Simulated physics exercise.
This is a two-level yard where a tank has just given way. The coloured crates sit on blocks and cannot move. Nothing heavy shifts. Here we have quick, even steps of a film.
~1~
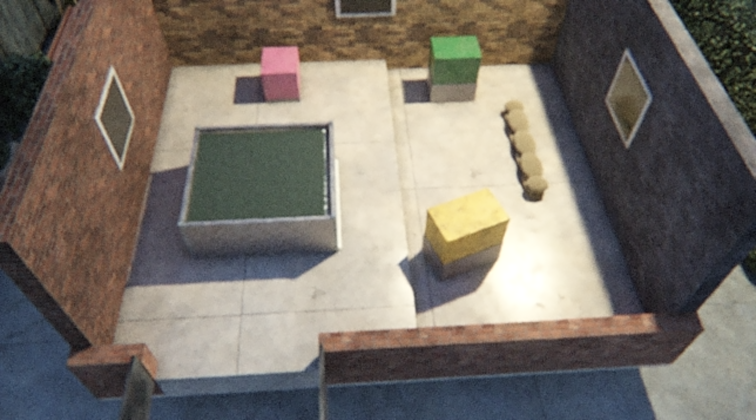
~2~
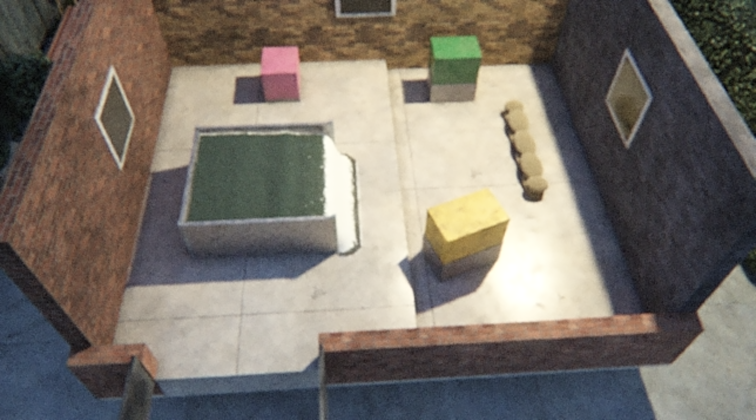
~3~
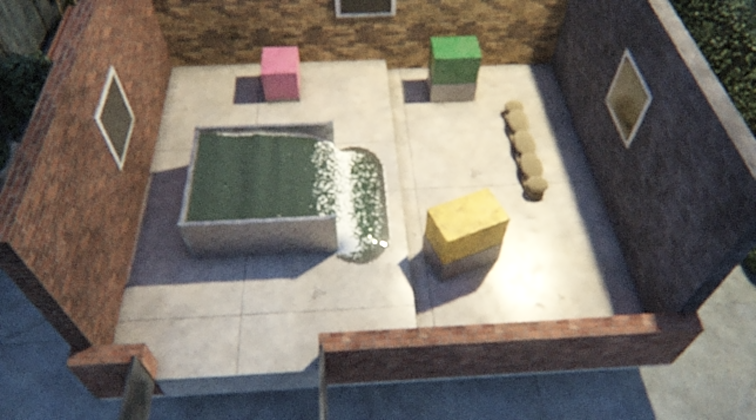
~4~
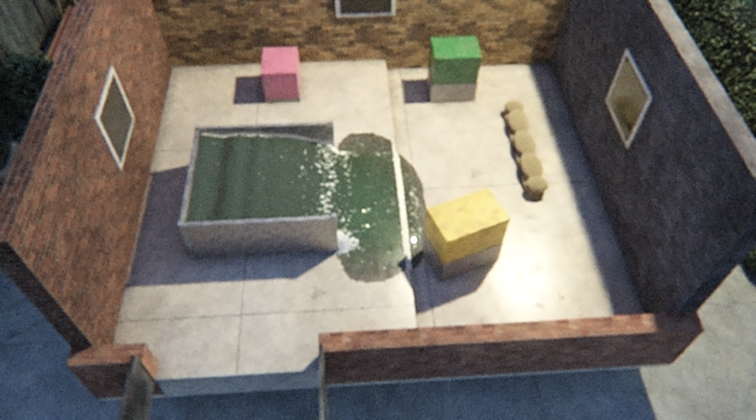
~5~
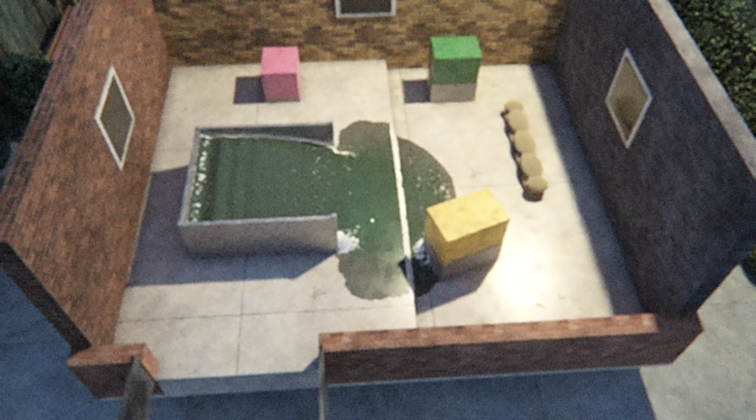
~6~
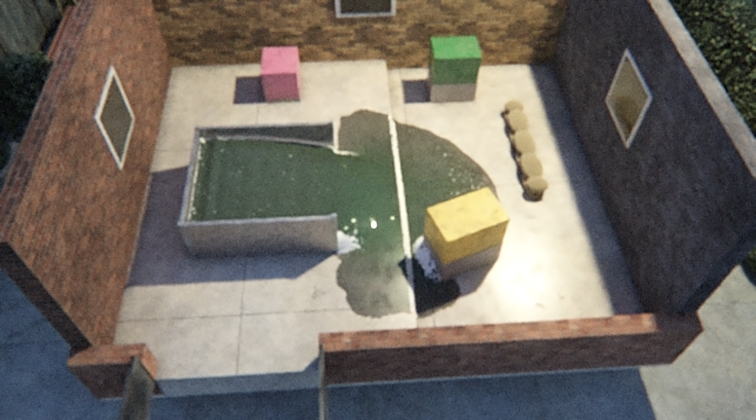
Walled two-level yard, water bursting from the right side of a tank, spreading across the paving and reaching around a yellow block.
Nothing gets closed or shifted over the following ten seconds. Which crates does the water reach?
The green crate is not reached; the yellow crate is not reached; the pink crate is not reached.
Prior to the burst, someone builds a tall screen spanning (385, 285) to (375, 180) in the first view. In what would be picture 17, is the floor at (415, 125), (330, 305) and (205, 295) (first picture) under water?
One by one: Soaked, soaked, spared.
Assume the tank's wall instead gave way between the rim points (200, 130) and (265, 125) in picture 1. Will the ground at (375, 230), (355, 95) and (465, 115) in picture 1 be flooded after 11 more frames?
In sequence: Untouched, inundated, untouched.
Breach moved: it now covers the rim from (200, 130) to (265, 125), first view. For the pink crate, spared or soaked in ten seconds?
Per crate - pink crate: Flooded.
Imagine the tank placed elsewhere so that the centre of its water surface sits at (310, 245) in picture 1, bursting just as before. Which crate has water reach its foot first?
The yellow crate comes first.
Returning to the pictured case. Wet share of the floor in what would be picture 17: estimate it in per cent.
Estimated share: About 45 %.
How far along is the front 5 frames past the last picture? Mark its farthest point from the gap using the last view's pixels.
Somewhere close to (610, 239).
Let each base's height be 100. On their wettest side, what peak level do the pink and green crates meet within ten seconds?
I'd say 10 per cent for the first one and 60 per cent for the second.
A moment on, water covers 35 % of the floor; the green crate water round its plinth, the yellow crate water round its plinth, the pink crate not reached.
Next, water covers 45 % of the floor; the green crate water round its plinth, the yellow crate water round its plinth, the pink crate not reached.
Then, water covers 50 % of the floor; the green crate water round its plinth, the yellow crate water round its plinth, the pink crate not reached.
Later, water covers 50 % of the floor; the green crate water round its plinth, the yellow crate water round its plinth, the pink crate not reached.
In the end, water covers 50 % of the floor; the green crate stayed above the water, the yellow crate stayed above the water, the pink crate stayed above the water.
